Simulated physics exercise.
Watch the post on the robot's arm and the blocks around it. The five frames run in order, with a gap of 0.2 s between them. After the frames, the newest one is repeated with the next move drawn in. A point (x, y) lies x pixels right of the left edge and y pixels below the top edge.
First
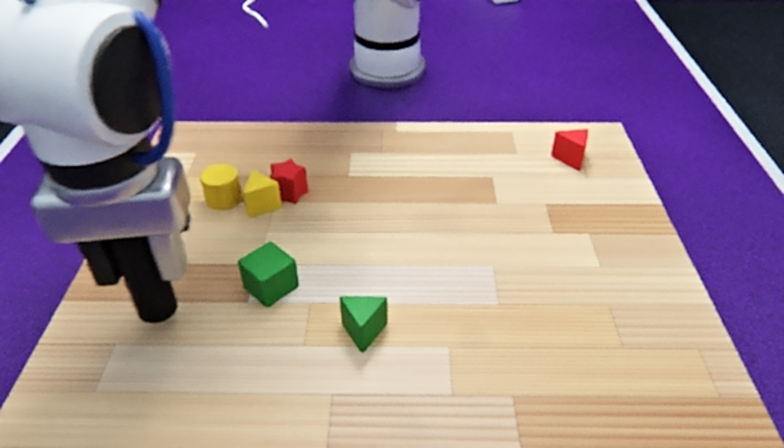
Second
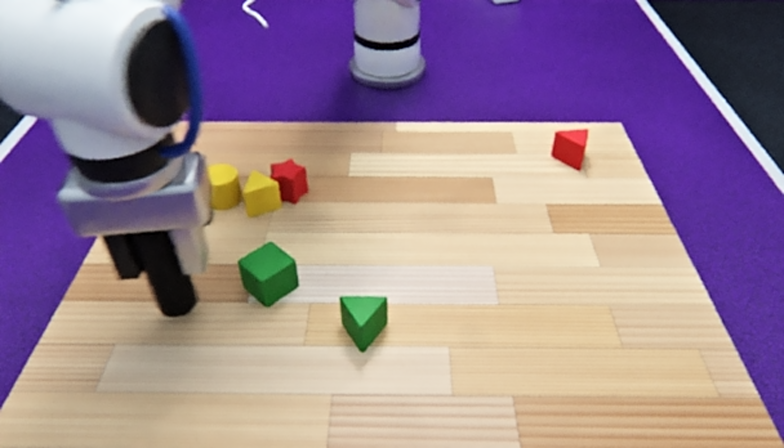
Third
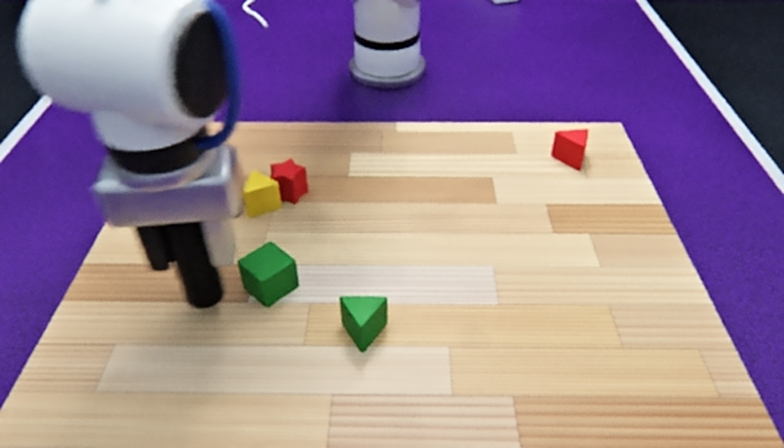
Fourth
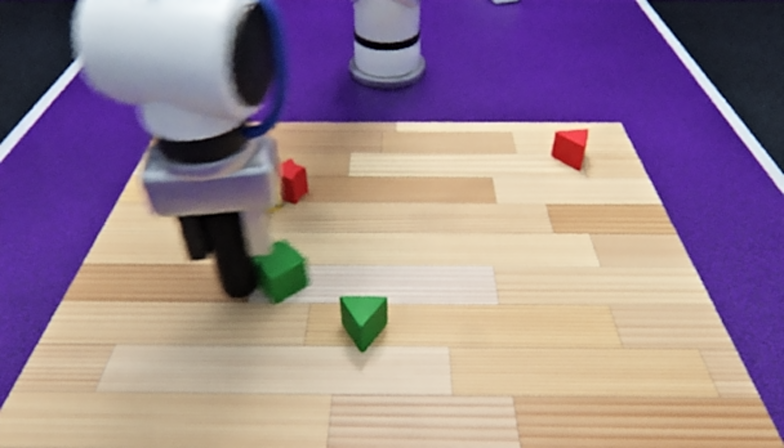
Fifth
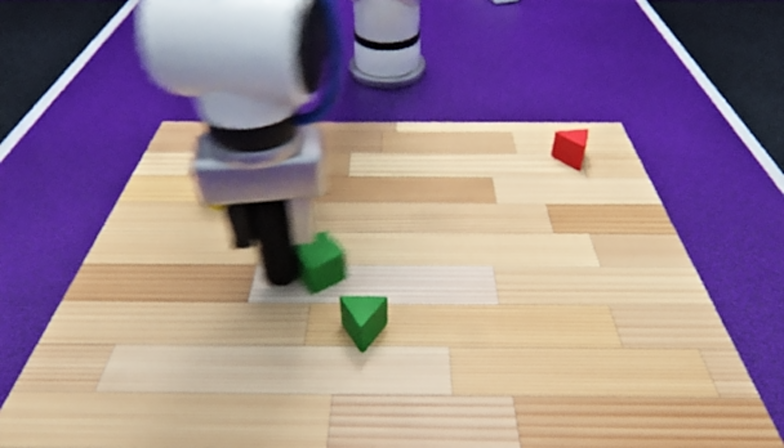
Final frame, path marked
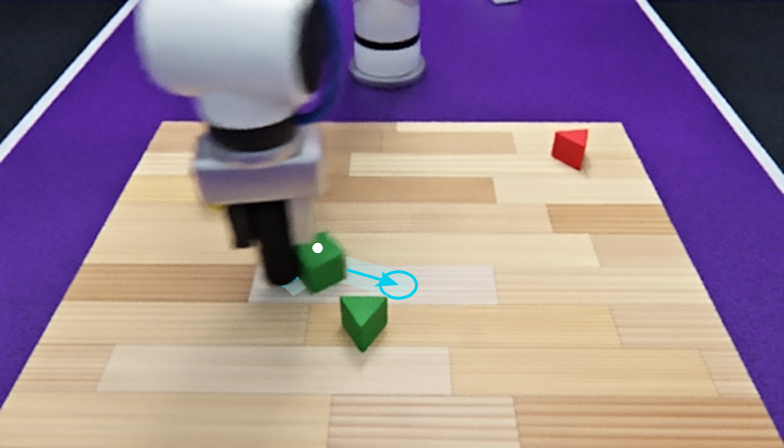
On a wooden board over a purple surface, a white robot arm swept its black post rightward past the yellow blocks, met the green cube, and pushed it right, closer to the green triangular block.
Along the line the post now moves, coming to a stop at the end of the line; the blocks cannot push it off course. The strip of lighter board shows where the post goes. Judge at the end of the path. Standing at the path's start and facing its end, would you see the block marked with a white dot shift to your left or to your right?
Side: Left.
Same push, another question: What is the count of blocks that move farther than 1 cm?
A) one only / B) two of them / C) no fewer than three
A: One only.
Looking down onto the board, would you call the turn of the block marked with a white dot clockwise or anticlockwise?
It swings round anticlockwise.
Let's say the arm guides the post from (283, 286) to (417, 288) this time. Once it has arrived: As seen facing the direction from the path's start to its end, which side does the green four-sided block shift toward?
That's a shift to the left.
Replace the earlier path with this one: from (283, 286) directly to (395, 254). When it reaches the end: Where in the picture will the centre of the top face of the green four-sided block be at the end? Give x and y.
I'd guess (432, 225).
Drawn move, from (283, 286) via (320, 268) and (359, 273), ending at (398, 285); the dot is on the green four-sided block.
On the path given first. One third of the way, post (319, 256); green four-sided block (357, 238), turned 30° clockwise.
Two thirds of the way, post (359, 262); green four-sided block (395, 237).
At the end, post (398, 273); green four-sided block (420, 236), turned 25° anticlockwise; green three-sided block still.
